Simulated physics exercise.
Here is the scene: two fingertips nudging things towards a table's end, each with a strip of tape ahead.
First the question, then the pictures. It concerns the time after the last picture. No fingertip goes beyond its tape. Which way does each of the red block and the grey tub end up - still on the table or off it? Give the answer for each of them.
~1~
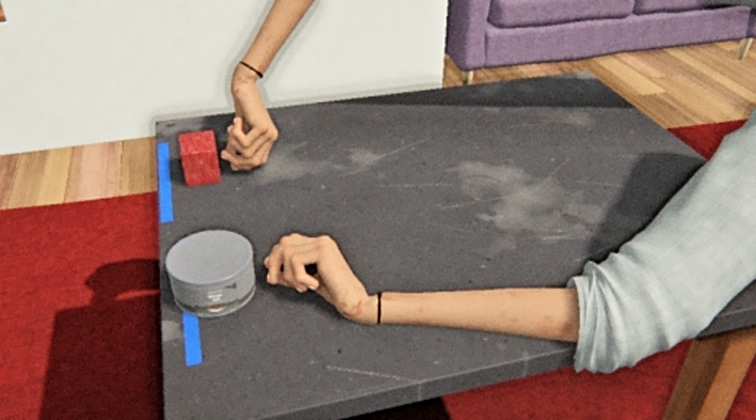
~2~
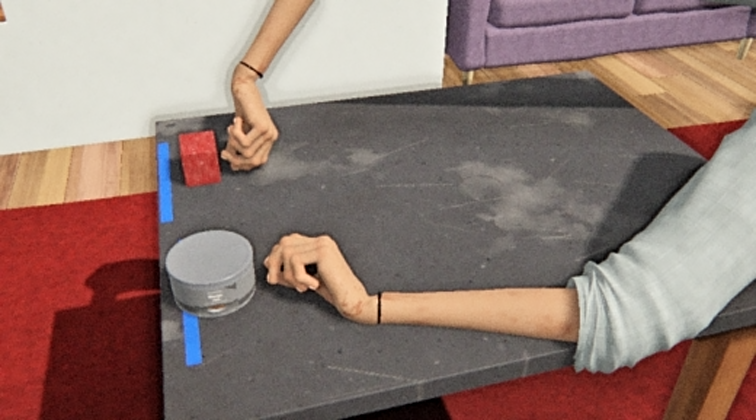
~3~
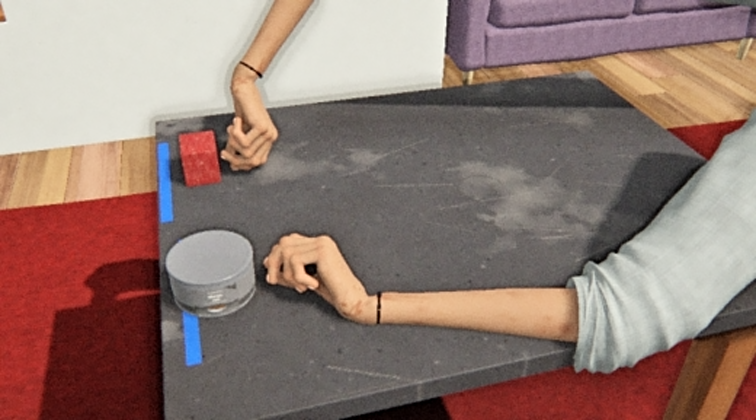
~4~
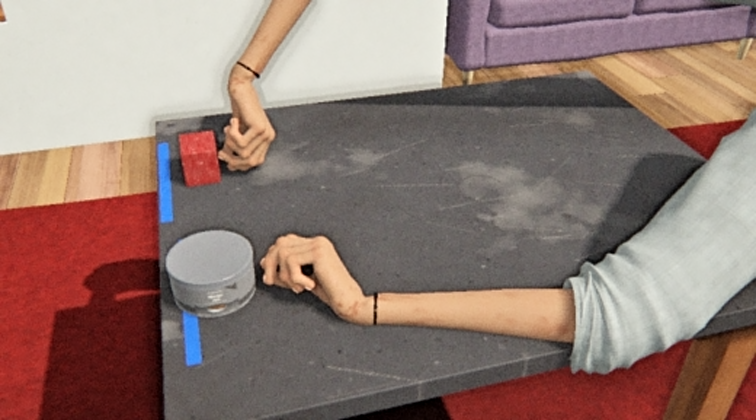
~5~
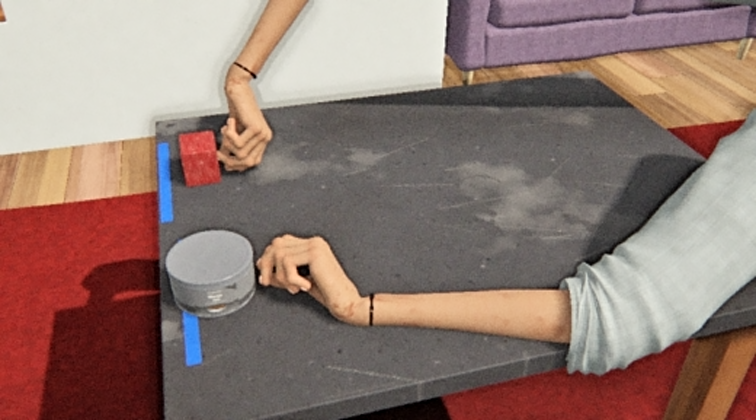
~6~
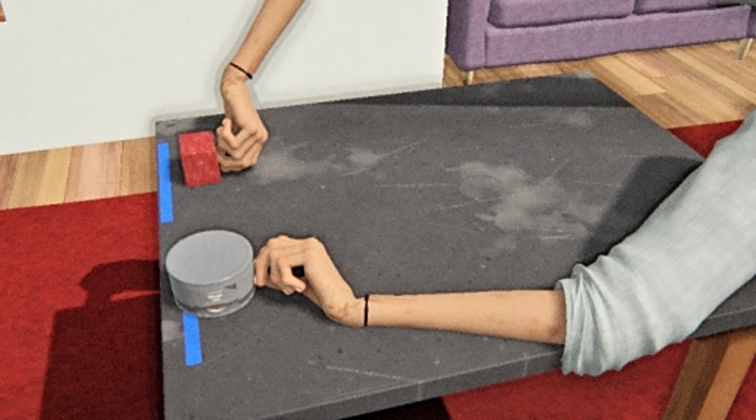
Here the red block has fallen off, the grey tub has fallen off.
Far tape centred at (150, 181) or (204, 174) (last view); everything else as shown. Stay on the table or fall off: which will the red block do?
Each try in sequence: It leaves the tabletop; it never leaves the tabletop.
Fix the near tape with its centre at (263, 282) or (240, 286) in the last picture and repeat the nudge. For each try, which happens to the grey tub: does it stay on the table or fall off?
Try one: It never leaves the tabletop; try two: It never leaves the tabletop.
Then, 1.34 s past the last view, red block in the air near (144, 360); grey tub leaning 45° off how it started near (108, 335).
Finally, the red block goes over the edge; the grey tub goes over the edge.
